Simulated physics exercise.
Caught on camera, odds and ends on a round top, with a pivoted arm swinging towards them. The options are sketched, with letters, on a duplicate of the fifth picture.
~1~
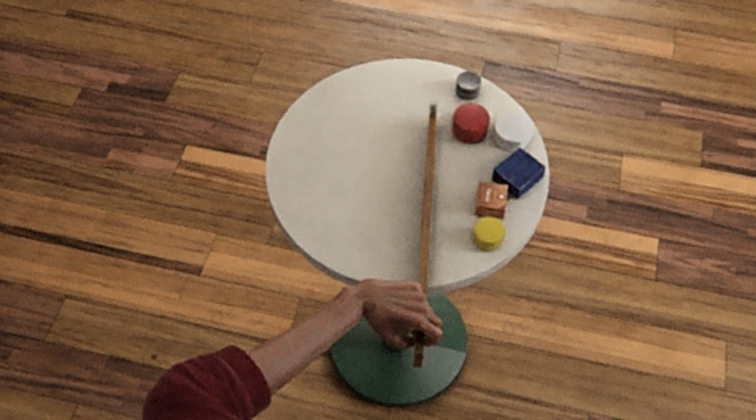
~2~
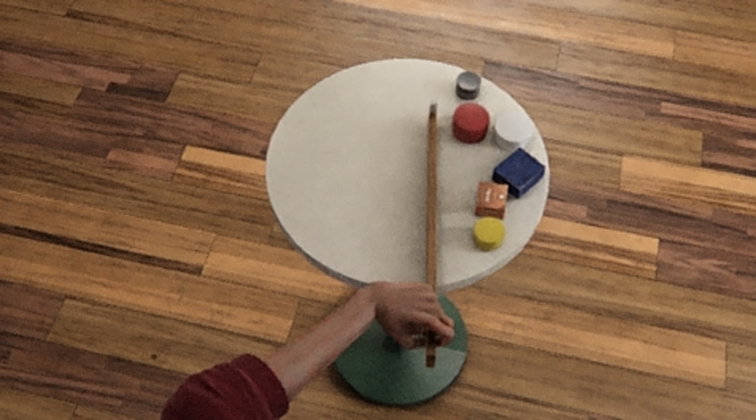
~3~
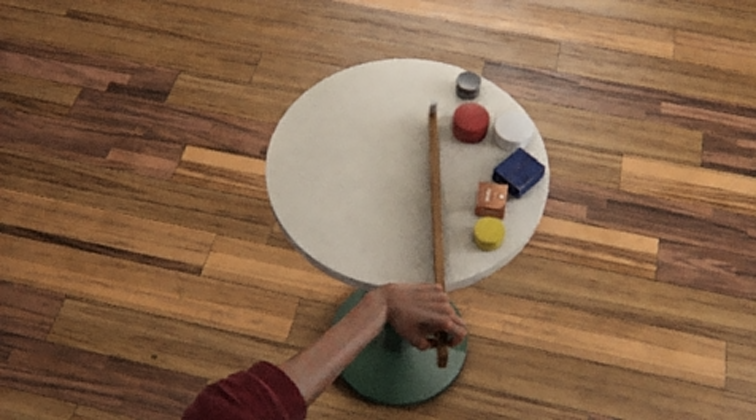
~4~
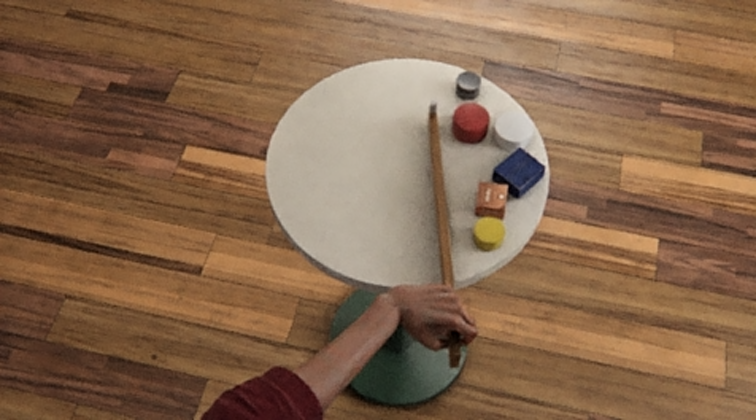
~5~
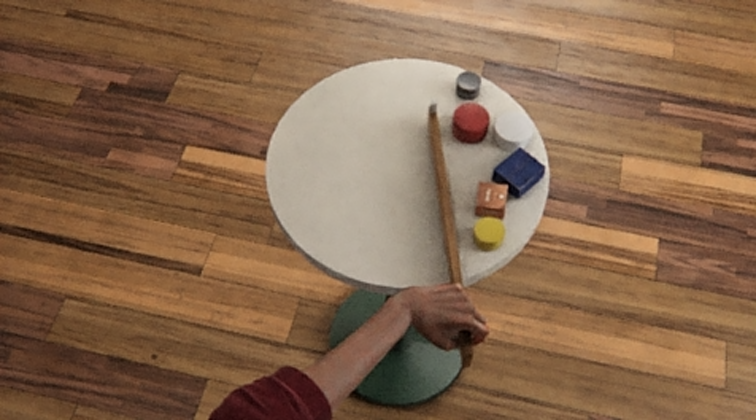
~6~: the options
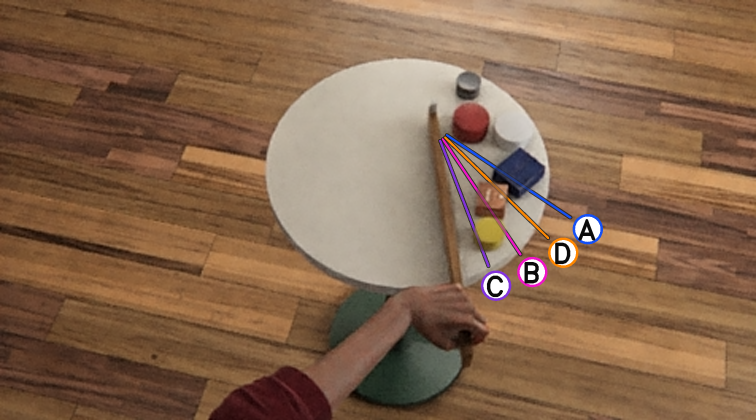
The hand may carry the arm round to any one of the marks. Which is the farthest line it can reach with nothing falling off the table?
No farther than B.
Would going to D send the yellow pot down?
Yes.
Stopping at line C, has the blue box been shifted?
By then, no.
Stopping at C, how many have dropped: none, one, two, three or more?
By then, none.
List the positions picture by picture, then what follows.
The first frame shows blue box (519, 173); yellow pot (489, 234); orange packet (491, 200).
The second frame shows arm (433, 184); white pot (513, 131).
The third frame shows arm (437, 185); blue box (519, 173).
The fourth frame shows arm (441, 184); orange packet (491, 200).
The fifth frame shows arm (444, 184); white pot (513, 131); red tin (471, 123); blue box (519, 173).
On the marked copy, A at (507, 175); B at (480, 195); C at (463, 200); D at (495, 186).
Following B. Soon after the start, arm (458, 182); yellow pot (490, 234); grey jar (469, 86).
Later, arm (472, 179); yellow pot (511, 228); blue box (521, 171).
In the end, arm (478, 177); yellow pot (521, 225); blue box (526, 168); nothing has fallen.
As for the rest, A drops the yellow pot and orange packet; C is safe but short; D drops the yellow pot.
